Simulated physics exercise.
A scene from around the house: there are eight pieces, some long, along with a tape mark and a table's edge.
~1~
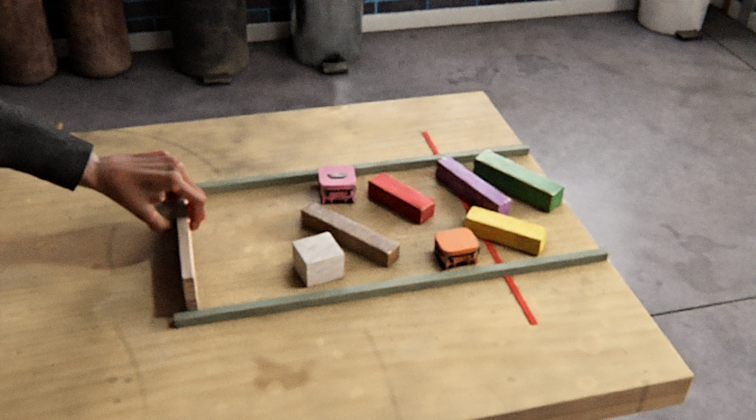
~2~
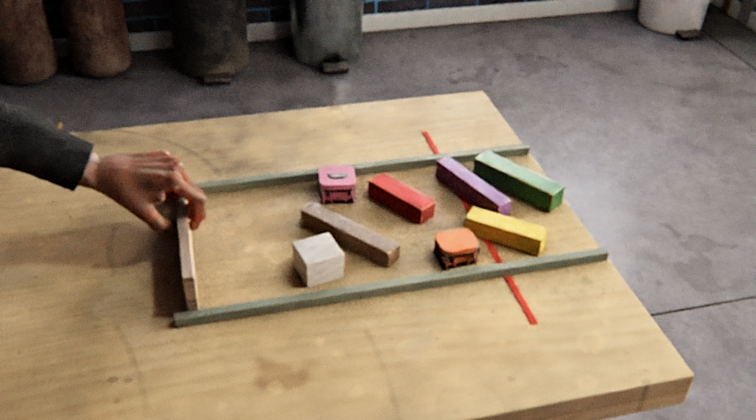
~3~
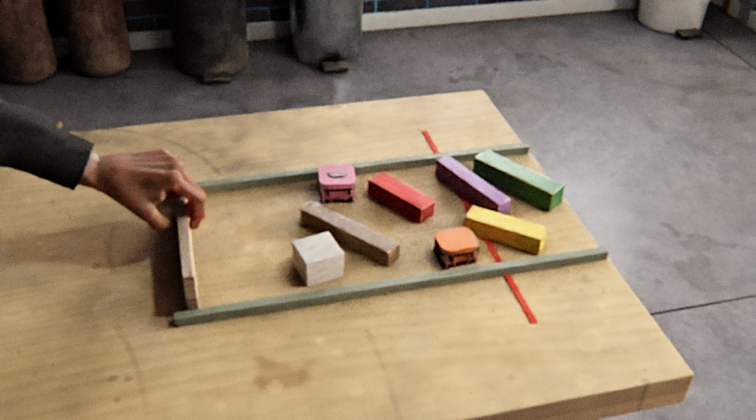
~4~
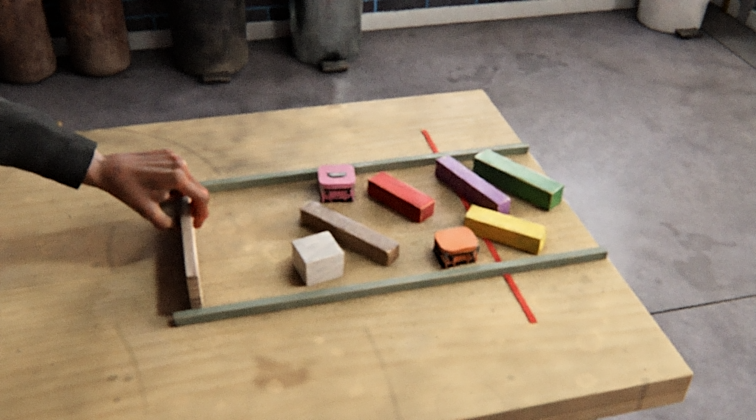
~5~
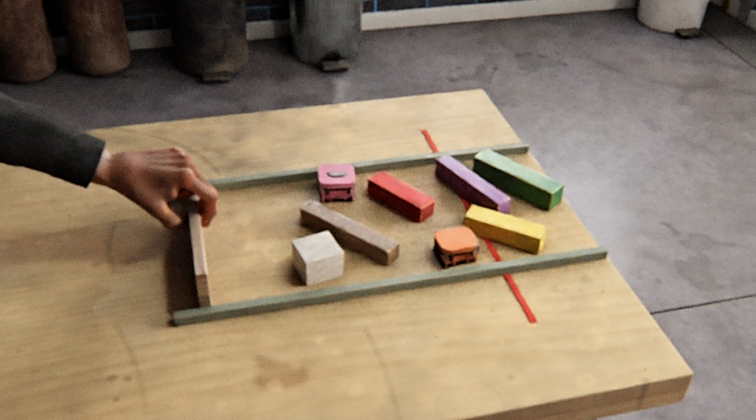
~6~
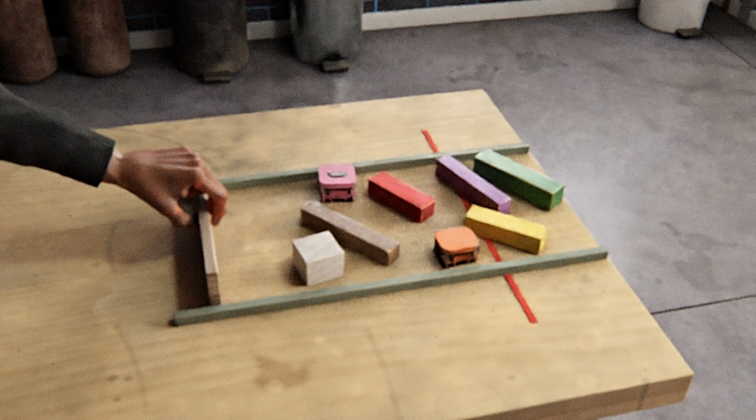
A hand in a dark sleeve holds an upright wooden board at the left of a pale wooden tabletop, seen from above at an angle in a grey-floored room. Between two green rails lie a pink case, white block, brown, red, purple, green and yellow bars, and an orange piece near a red tape line. The hand, at first nearly still, slides the board slightly right, while the pieces and camera stay still.
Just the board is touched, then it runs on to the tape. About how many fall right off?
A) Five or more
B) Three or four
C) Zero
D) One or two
Zero.
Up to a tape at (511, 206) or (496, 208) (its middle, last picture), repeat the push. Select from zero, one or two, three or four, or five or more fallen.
In order, you'd get three or four falling, then one to two.
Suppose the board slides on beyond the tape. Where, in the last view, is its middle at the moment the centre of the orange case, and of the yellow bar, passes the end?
Around (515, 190) first and around (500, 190) second.
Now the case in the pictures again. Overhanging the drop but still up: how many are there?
Overhanging ones - 1.
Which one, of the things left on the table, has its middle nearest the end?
The green bar is foremost.
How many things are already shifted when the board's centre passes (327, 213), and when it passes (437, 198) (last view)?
That gives 2 for the first and 8 for the second.
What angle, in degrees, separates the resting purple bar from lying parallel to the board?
I'd put it at about 5°.
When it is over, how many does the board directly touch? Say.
Contact count: 3.
A little later, none off yet; green bar at rest near (517, 179); yellow bar at rest near (505, 229); purple bar at rest near (472, 187).
When it is over, the number that fall off is zero.
